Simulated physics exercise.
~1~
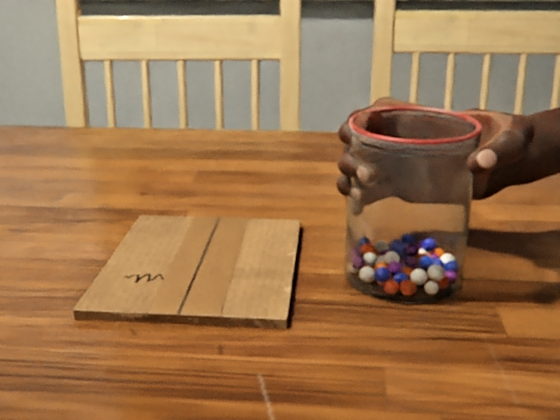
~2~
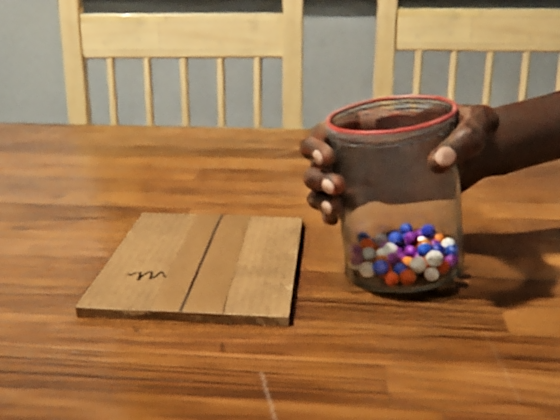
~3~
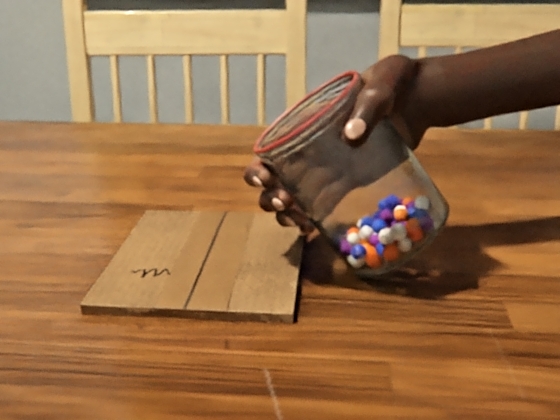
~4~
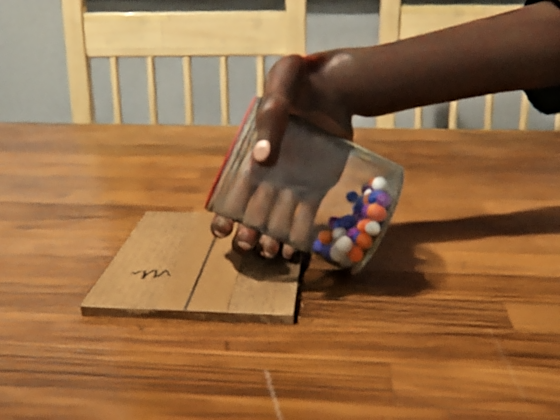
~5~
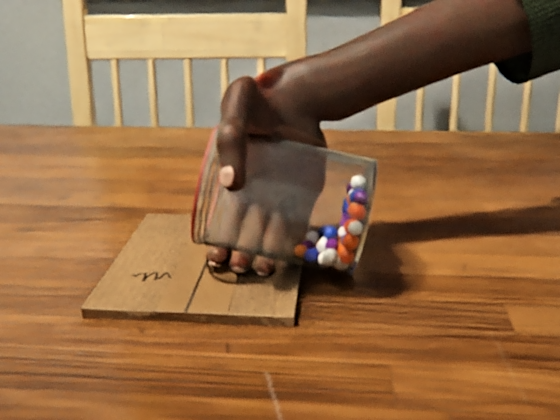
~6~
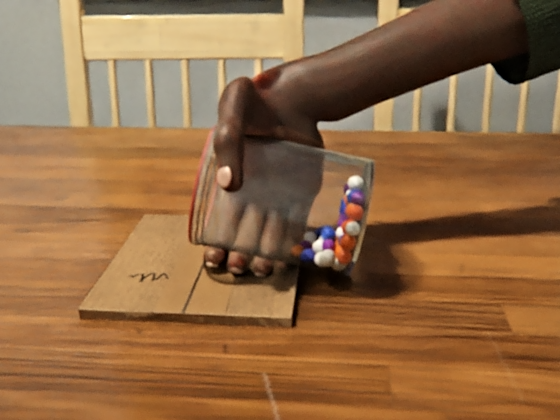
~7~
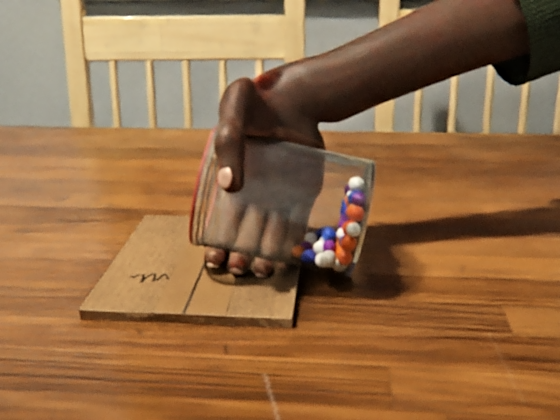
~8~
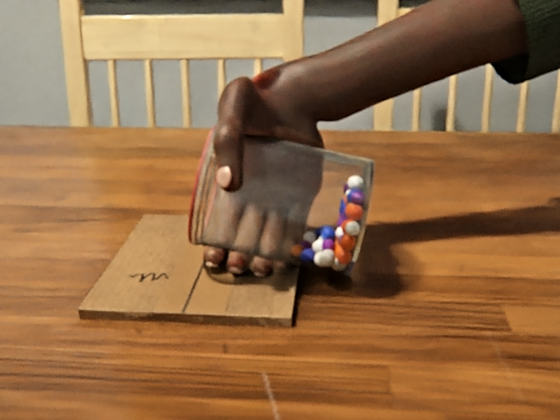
At the start, a hand holds a clear jar with a red rim upright on a wooden table, a heap of small colourful balls in its bottom, to the right of a flat wooden block with a dark squiggle on it. The hand lifts the jar slightly and begins to lean it to the left. It tips further, its mouth moving over the block as the balls slide into the lower corner near the base. Nearly on its side, the jar comes to rest against the block. The hand keeps hold of it there, and all the balls stay inside.
